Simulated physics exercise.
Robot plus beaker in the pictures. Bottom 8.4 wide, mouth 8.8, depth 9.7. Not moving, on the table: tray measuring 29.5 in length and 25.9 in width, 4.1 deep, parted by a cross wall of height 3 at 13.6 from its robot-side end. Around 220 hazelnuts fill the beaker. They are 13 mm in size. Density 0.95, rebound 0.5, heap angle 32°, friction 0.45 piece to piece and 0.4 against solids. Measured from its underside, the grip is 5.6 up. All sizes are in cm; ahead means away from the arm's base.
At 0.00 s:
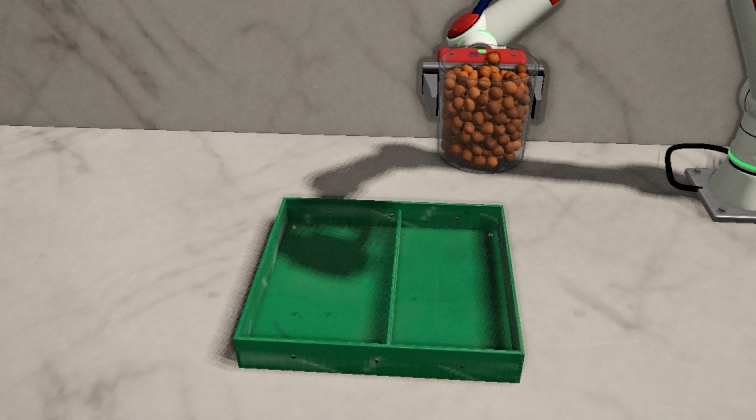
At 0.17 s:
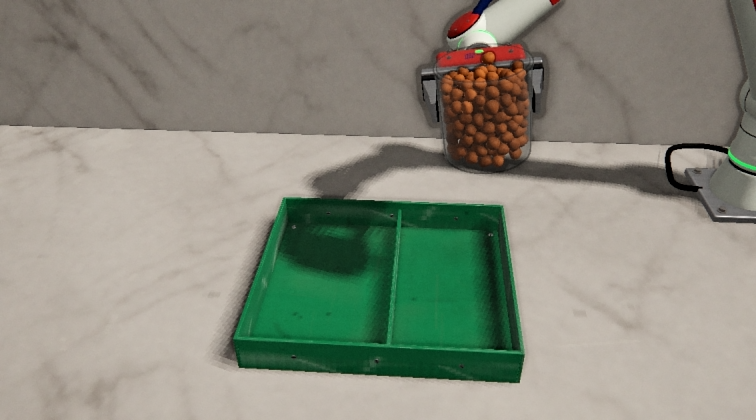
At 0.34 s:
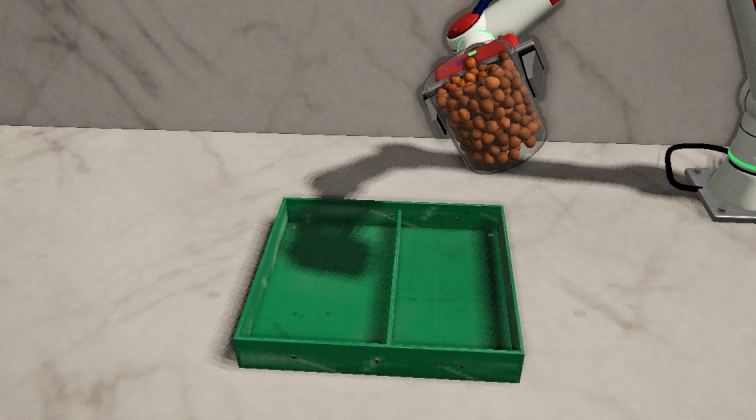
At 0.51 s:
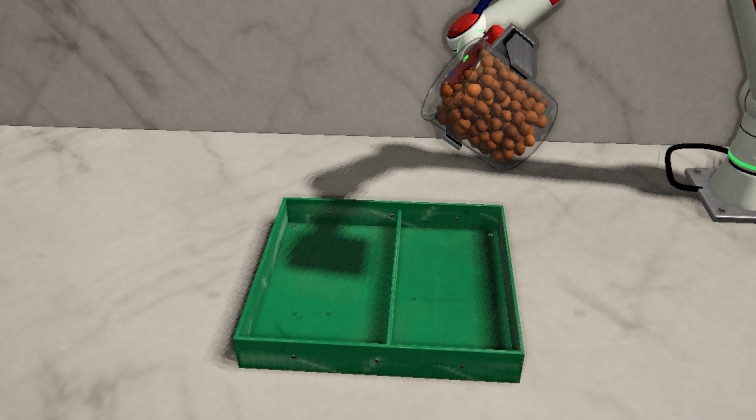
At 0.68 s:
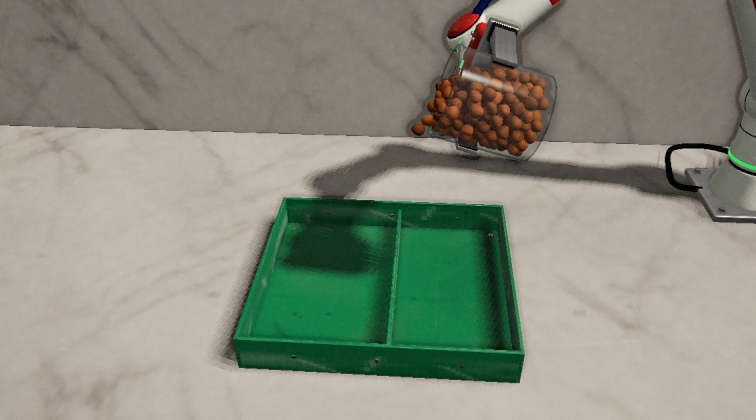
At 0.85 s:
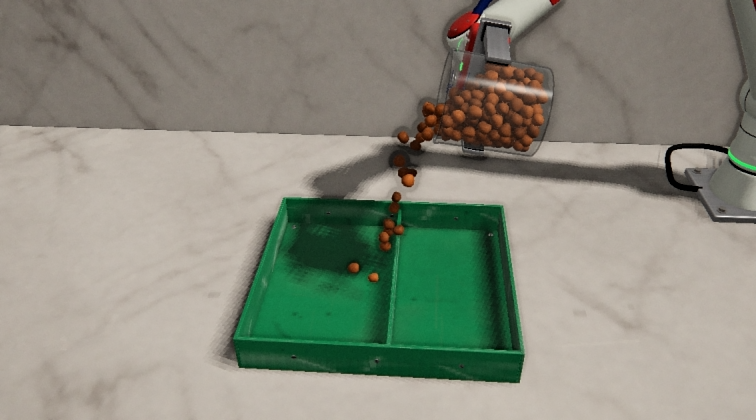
A clear beaker full of brown hazelnuts, held by a robot arm above and behind a divided green tray, starts upright and tilts steadily to the left. Once it lies nearly on its side, nuts slide to its mouth, then stream out and drop toward the tray's divider, a few reaching the left compartment.
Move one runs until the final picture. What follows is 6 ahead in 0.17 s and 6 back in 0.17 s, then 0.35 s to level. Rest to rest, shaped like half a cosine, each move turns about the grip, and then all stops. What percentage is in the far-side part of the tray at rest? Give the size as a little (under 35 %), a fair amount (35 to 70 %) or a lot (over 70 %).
A fair amount.
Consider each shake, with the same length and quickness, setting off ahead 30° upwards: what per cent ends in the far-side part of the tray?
I'd reckon around 45 per cent.
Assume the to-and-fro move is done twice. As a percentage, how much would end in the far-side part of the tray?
That share would be near 60 percent.
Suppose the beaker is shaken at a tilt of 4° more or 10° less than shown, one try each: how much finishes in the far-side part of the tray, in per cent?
50 and 25 percent.
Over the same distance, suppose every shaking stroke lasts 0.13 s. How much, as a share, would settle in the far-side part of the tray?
In that case some 60 per cent.
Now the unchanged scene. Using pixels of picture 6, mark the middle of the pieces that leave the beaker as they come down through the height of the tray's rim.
Near (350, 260).
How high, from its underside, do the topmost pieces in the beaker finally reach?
The top sits some 5.5 cm up.
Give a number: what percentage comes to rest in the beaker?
Around 45 per cent.
After 1.13 s, tilted 81° forward, highest piece 27 above the table; 144 in the beaker, 19 in the far-side part, 4 in the robot-side part, 50 in flight or on a rim.
After 1.40 s, tilted 27° forward, highest piece 28 above the table; 100 in the beaker, 93 in the far-side part, 16 in the robot-side part, 8 in flight or on a rim.
After 1.74 s, level, highest piece 26 above the table; 100 in the beaker, 98 in the far-side part, 17 in the robot-side part, 2 on the table or floor.
After 2.79 s, level, highest piece 26 above the table; 100 in the beaker, 98 in the far-side part, 17 in the robot-side part, 2 on the table or floor.
In the end, 100 in the beaker, 98 in the far-side part, 17 in the robot-side part, 2 on the table or floor. That is 45 % in the far-side part of the tray.
